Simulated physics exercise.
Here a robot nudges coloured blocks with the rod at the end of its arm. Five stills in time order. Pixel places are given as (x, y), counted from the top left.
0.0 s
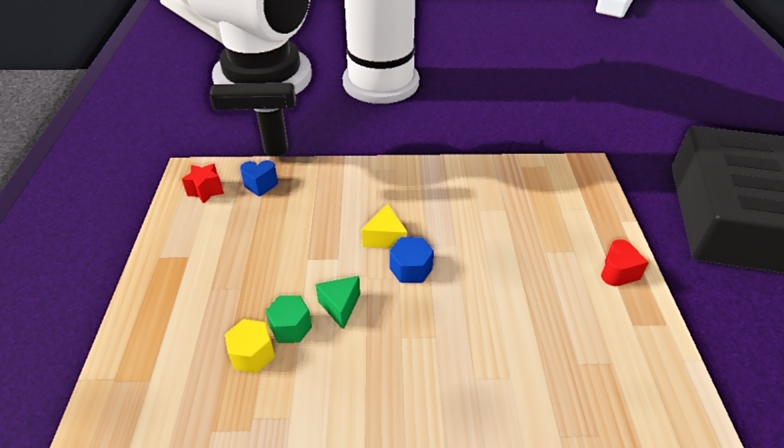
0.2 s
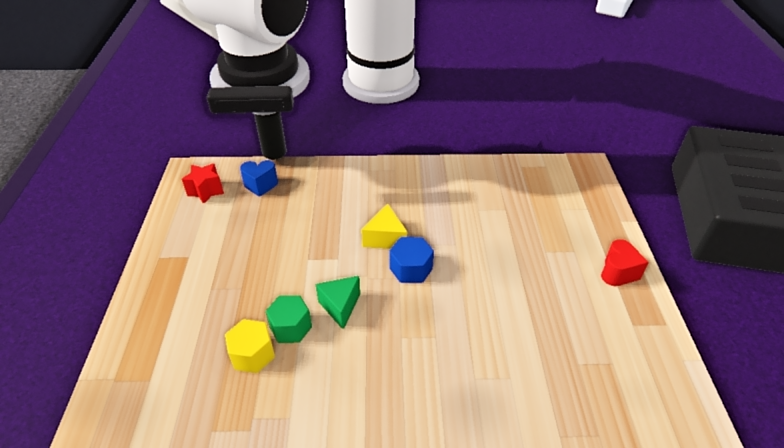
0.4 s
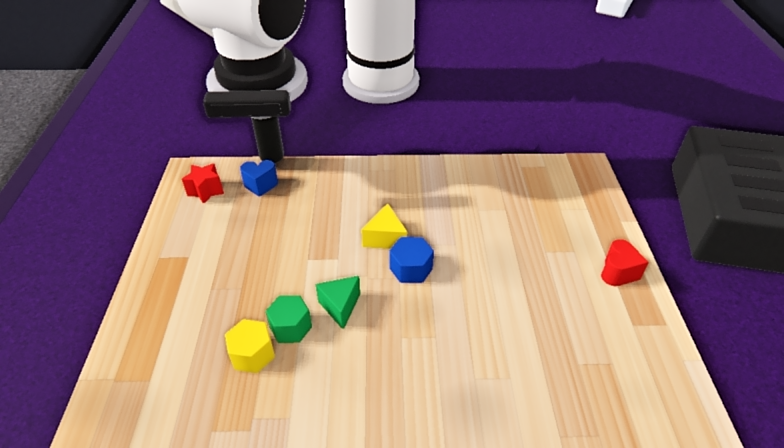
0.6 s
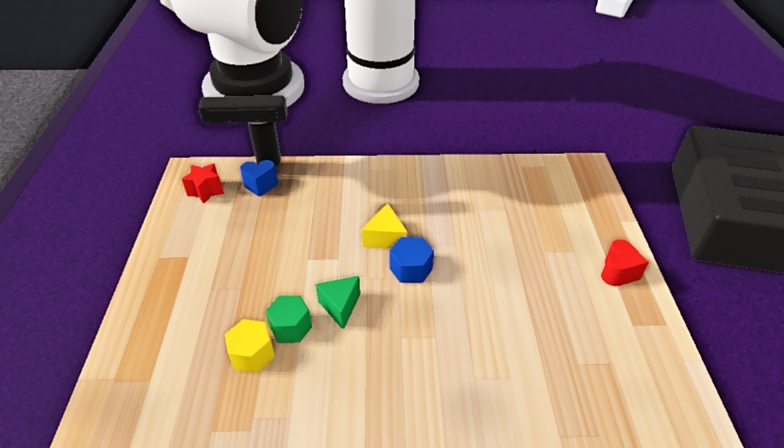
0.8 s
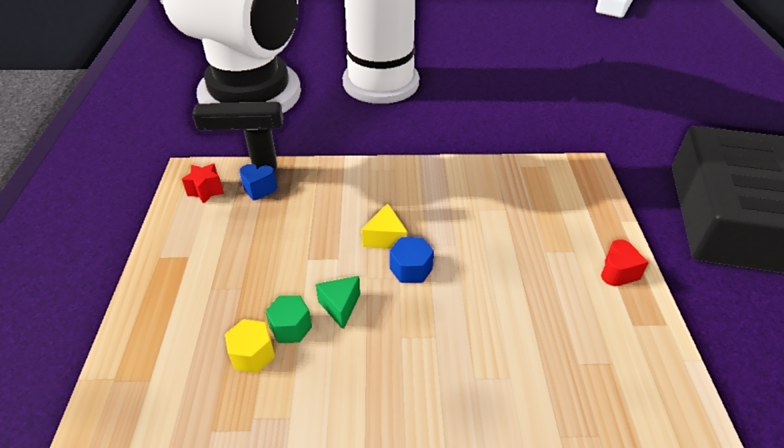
Robot arm easing its black rod slightly forward and left, nudging the blue heart-shaped block a little on a wooden board.
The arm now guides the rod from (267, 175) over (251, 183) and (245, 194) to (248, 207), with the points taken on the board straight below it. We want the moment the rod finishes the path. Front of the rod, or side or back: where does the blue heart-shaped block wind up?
It keeps leading.
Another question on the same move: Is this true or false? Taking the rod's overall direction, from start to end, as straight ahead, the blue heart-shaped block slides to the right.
It is false.
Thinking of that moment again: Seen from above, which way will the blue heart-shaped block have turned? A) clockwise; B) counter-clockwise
I'll go with B - counter-clockwise.
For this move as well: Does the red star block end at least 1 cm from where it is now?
No.
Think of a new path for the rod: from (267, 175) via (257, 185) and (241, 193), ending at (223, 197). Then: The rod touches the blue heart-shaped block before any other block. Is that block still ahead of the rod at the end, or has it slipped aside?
When the path is over, you would find the blue heart-shaped block off to the side or behind the rod.
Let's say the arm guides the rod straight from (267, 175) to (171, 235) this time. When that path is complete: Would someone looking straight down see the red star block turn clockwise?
It seems so.
The first path, step by step. Halfway along, rod at (244, 182); blue heart-shaped block at (246, 186), turned 30° anticlockwise.
At the end, rod at (247, 200); red star block in place; blue heart-shaped block at (249, 204), turned 30° anticlockwise.
